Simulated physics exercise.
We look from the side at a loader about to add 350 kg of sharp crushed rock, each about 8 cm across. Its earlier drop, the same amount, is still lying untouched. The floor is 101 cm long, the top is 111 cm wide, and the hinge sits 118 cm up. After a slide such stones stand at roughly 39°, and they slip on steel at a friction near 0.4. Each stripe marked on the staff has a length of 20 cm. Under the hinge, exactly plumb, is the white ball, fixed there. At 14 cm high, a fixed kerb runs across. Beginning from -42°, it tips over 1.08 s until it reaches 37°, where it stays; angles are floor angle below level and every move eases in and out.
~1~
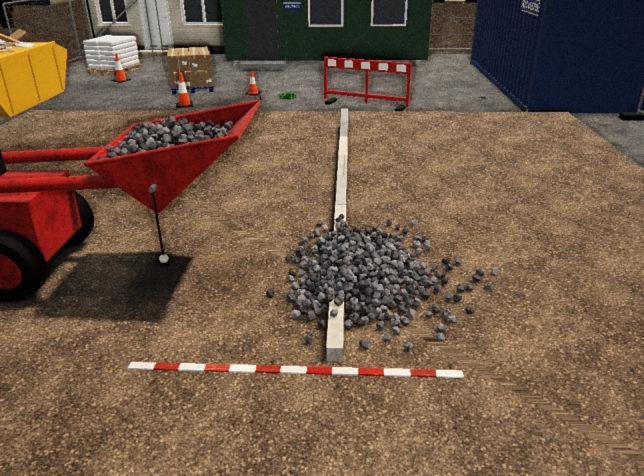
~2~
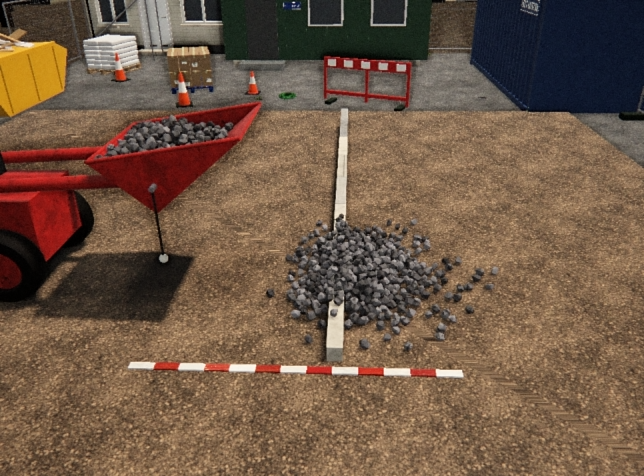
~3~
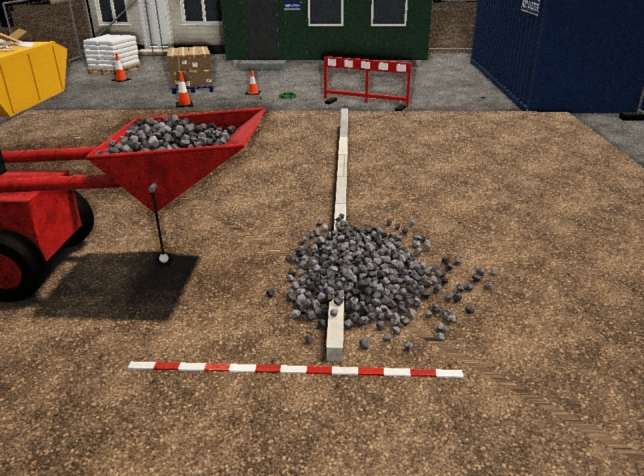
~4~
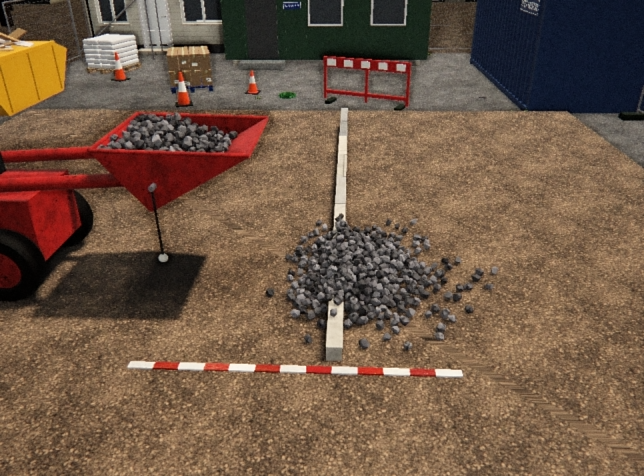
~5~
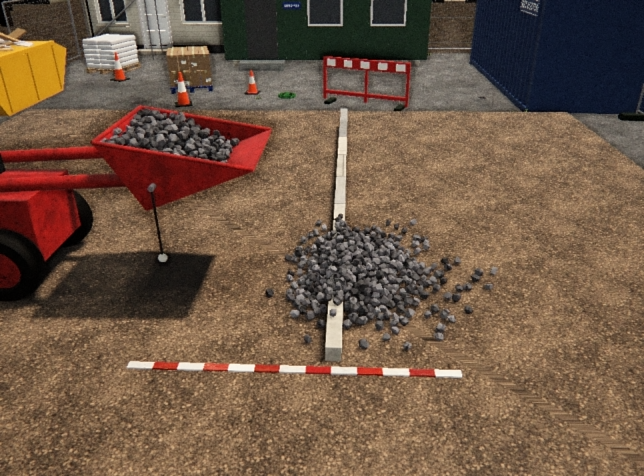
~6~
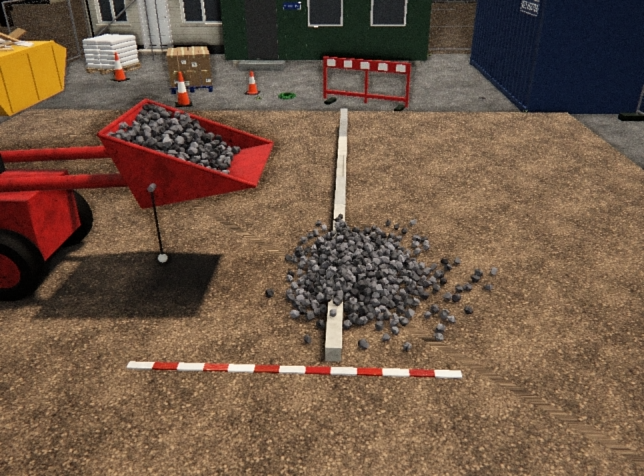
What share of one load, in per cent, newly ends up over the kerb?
0 %.
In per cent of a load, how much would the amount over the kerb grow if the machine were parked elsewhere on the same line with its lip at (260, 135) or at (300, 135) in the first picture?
I'd expect near 0 per cent first and near 15 per cent next.
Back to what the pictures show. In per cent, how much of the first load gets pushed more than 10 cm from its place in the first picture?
I'd put it at about 0 per cent.
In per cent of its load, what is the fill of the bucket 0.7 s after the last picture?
It still holds about 90 per cent.
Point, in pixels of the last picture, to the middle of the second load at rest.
I'd say close to (282, 265).
Then, 0.4 s after the last picture the floor is at 25°; in per cent of one load, 100 in the bucket, 29 on this side of the kerb, 71 over the kerb; the foremost stones are at (474, 281).
Then, 0.7 s after the last picture the floor is at 37°; in per cent of one load, 88 in the bucket, 42 on this side of the kerb, 71 over the kerb; the foremost stones are at (474, 281).
Then, 1.1 s after the last picture the floor is at 37°; in per cent of one load, 38 in the bucket, 91 on this side of the kerb, 71 over the kerb; the foremost stones are at (474, 281).
Then, 3.8 s after the last picture the floor is at 37°; in per cent of one load, 0 in the bucket, 129 on this side of the kerb, 71 over the kerb; the foremost stones are at (474, 281). Net gain over the kerb, 0.
